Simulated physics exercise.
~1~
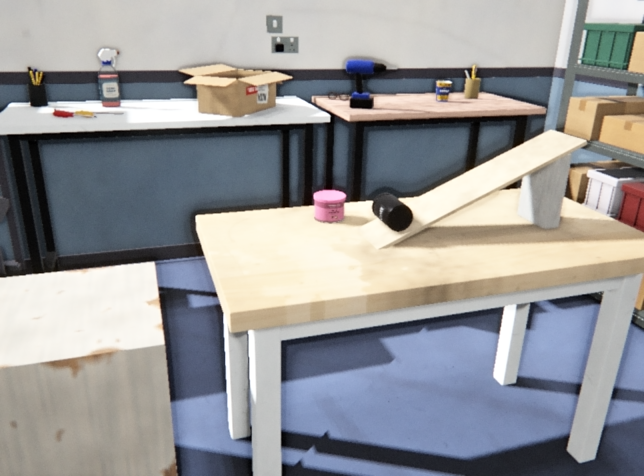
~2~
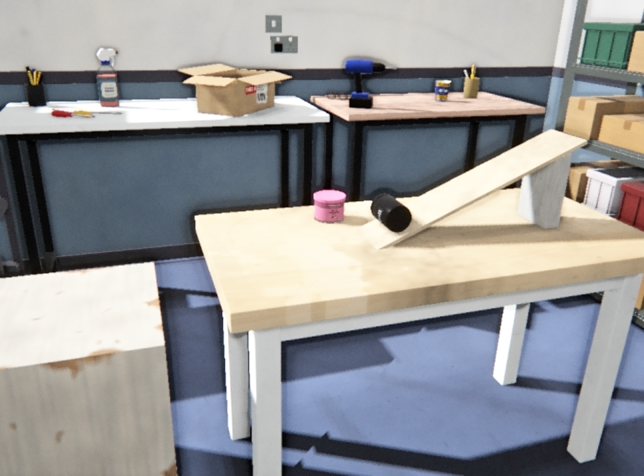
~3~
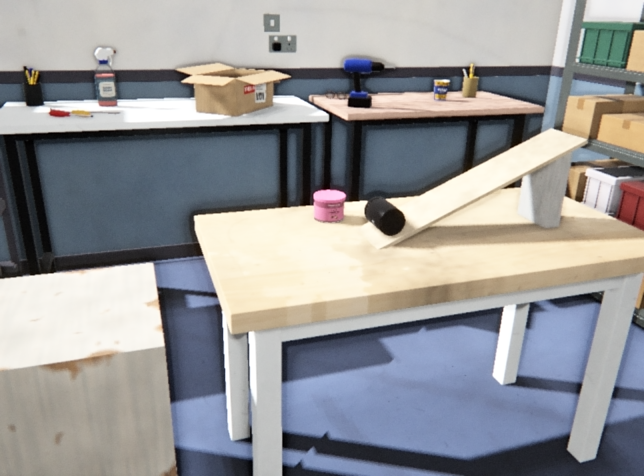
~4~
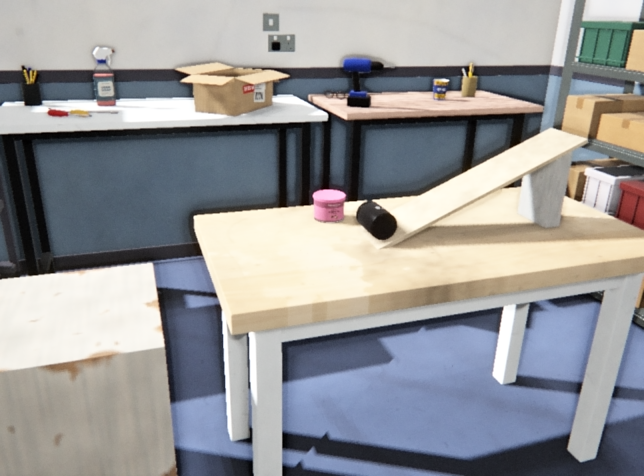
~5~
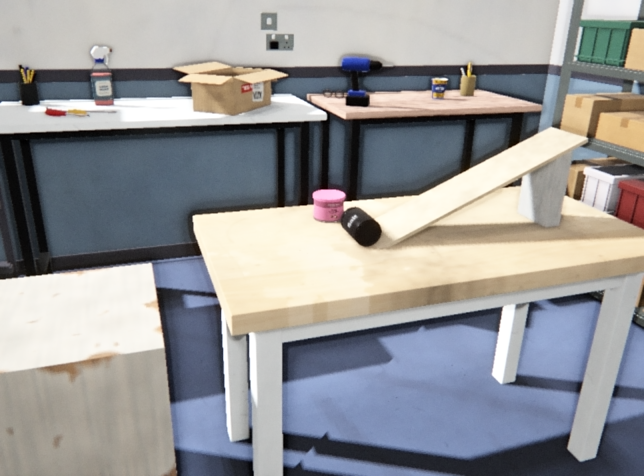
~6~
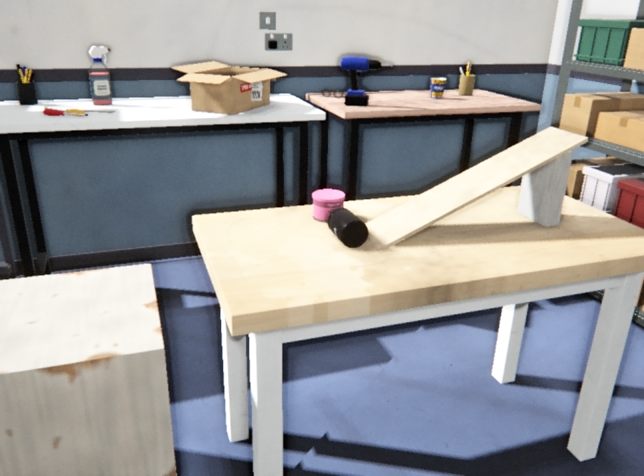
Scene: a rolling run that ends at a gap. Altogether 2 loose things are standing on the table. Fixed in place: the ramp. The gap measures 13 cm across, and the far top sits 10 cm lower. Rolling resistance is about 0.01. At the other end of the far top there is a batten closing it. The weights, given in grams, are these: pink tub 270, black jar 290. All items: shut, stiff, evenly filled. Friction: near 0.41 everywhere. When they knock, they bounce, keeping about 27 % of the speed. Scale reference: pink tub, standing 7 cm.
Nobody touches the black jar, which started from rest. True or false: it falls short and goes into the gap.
True.
Then, 0.50 s after the last picture, edge 7 cm away; black jar near (235, 239).
Then, 0.90 s after the last picture, down in the gap; black jar near (196, 352).
By the end, down in the gap; pink tub in place, give or take 8 cm.
